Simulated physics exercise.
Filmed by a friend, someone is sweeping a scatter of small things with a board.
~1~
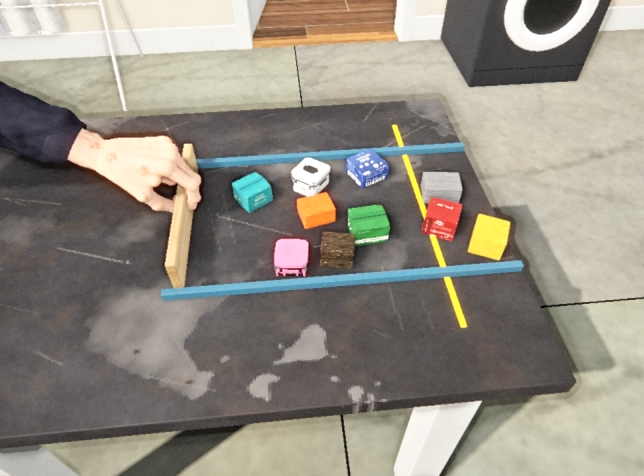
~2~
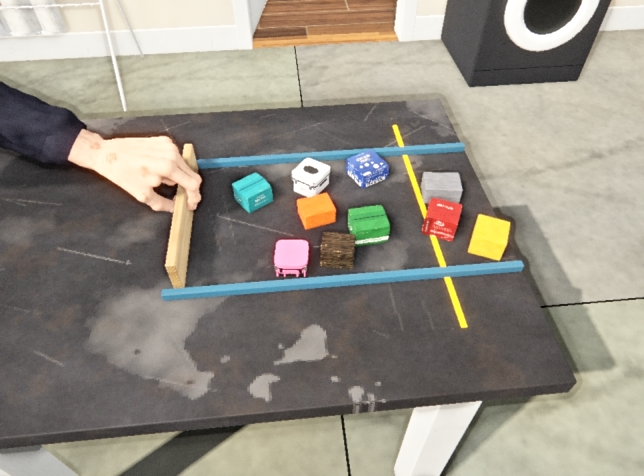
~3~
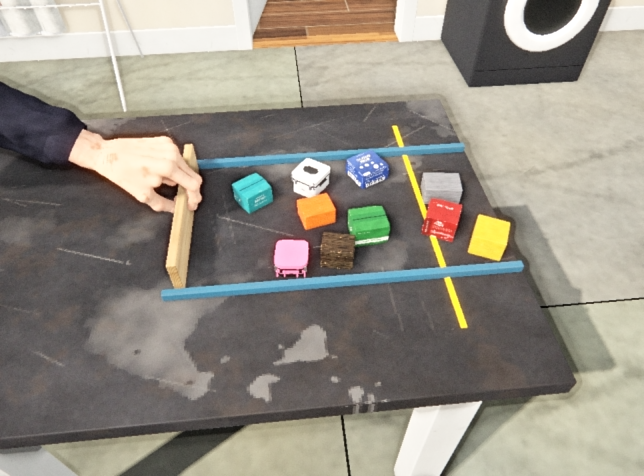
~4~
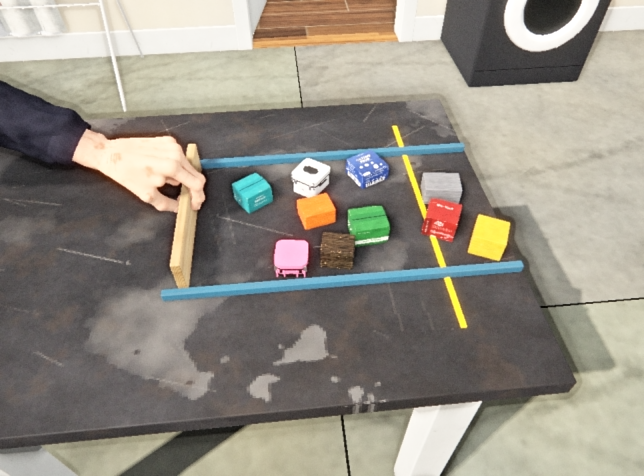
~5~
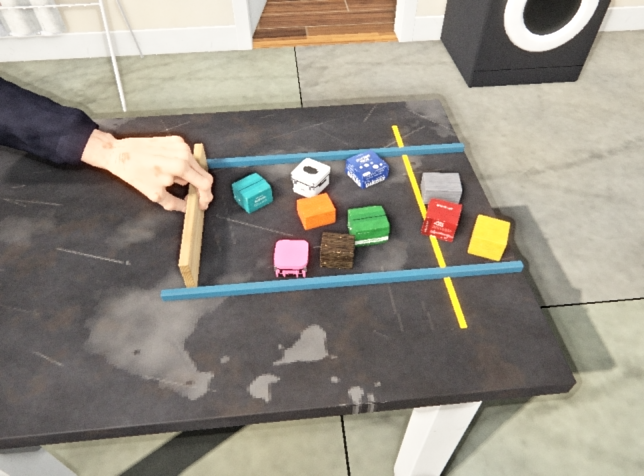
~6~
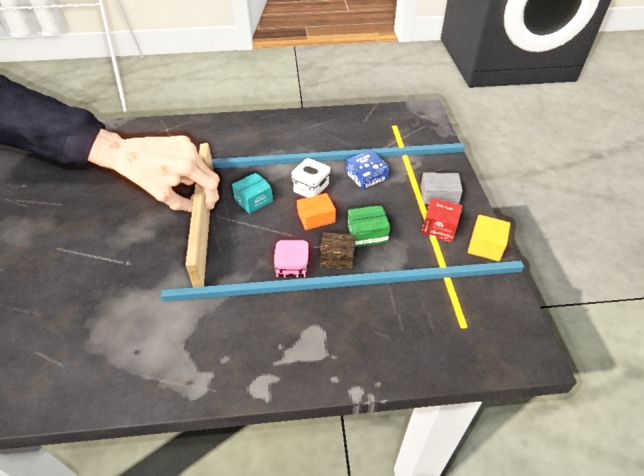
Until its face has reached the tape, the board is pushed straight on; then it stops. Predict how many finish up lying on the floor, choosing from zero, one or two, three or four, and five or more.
My prediction is one or two.
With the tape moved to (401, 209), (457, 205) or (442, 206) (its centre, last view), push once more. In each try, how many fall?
First 0, then 6, then 2.
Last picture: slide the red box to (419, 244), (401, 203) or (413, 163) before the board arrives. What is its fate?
Spot by spot, it drops away, then stays put, then drops away.
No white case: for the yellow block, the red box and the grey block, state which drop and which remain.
Yellow block down, red box down, grey block still up.
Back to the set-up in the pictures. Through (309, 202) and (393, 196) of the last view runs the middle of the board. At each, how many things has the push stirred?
5 and 9.
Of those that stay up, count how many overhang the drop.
Overhanging ones - 0.
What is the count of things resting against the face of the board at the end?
The number is 4.
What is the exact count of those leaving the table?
The number is 2.
Early on, none off yet; yellow block at rest near (489, 238); grey block at rest near (441, 189); red box at rest near (442, 220).
A while later, none off yet; yellow block at rest near (489, 238); grey block at rest near (441, 189); red box moving near (446, 219).
Finally, the number that fall off is one or two; lost, red box and yellow block.
